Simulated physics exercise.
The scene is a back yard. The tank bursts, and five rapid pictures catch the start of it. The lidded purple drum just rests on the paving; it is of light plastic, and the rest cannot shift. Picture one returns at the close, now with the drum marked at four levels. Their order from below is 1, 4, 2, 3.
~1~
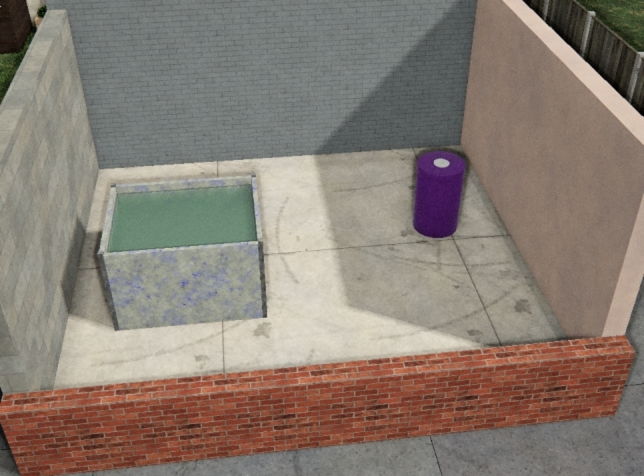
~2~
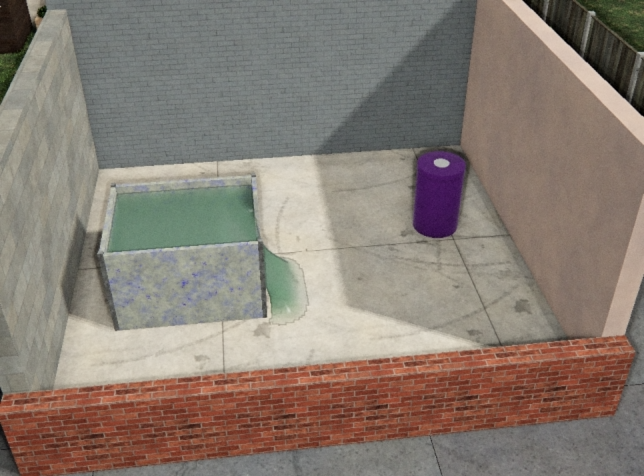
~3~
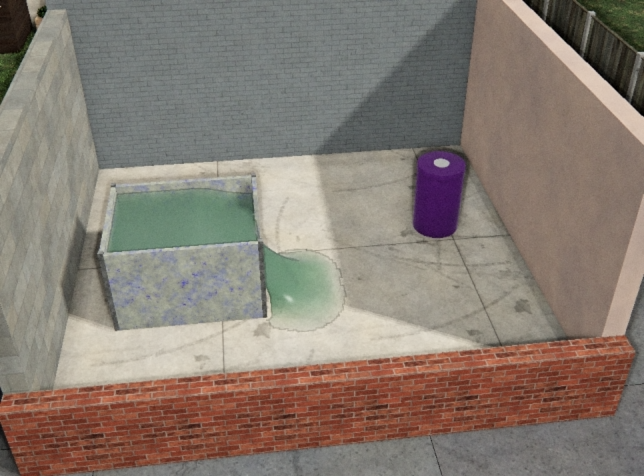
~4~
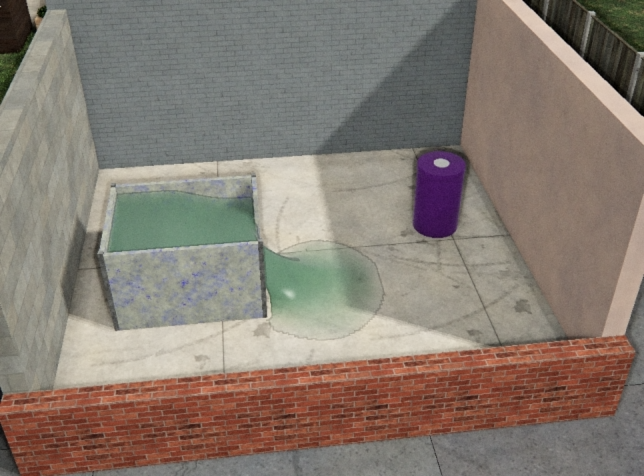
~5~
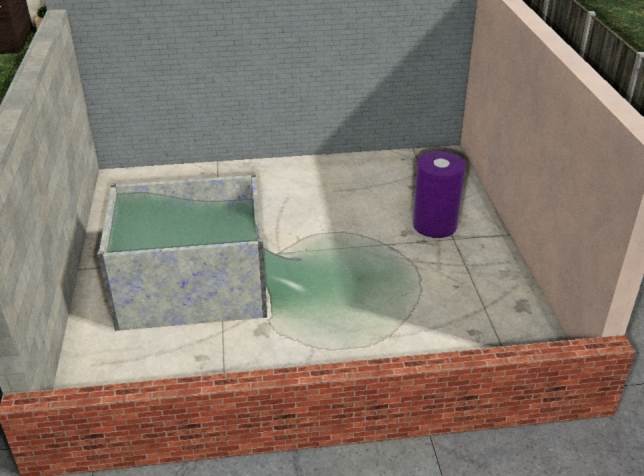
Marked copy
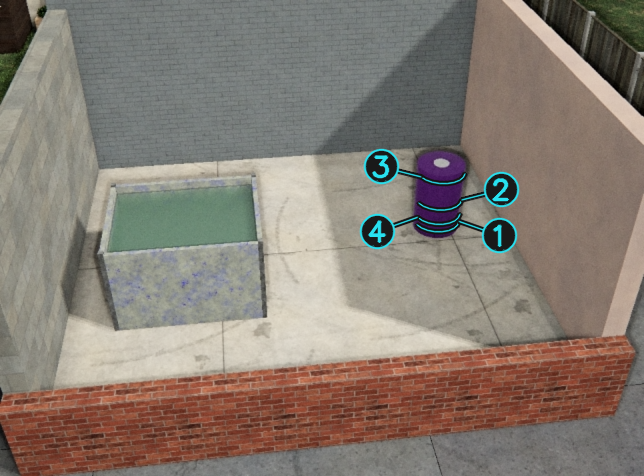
In a walled back yard, green water pours from a tank and spreads rightward across the ground.
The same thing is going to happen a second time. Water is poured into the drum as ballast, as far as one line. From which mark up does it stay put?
The limit is 2.
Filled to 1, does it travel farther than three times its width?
Yes, it does.
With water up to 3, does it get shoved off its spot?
No, not at all.
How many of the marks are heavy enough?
Two of the four.
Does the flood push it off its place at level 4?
Yes, that goes wrong.
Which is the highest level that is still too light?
4 it is.
On the marked copy, 1 at (441, 231); 2 at (444, 210); 3 at (447, 183); 4 at (442, 224); from the bottom up 1, 4, 2, 3.
For level 1, it is pushed about 5 times its own width away.
For level 2, it does not move.
For level 3, it does not move.
For level 4, it is pushed about half its own width away.
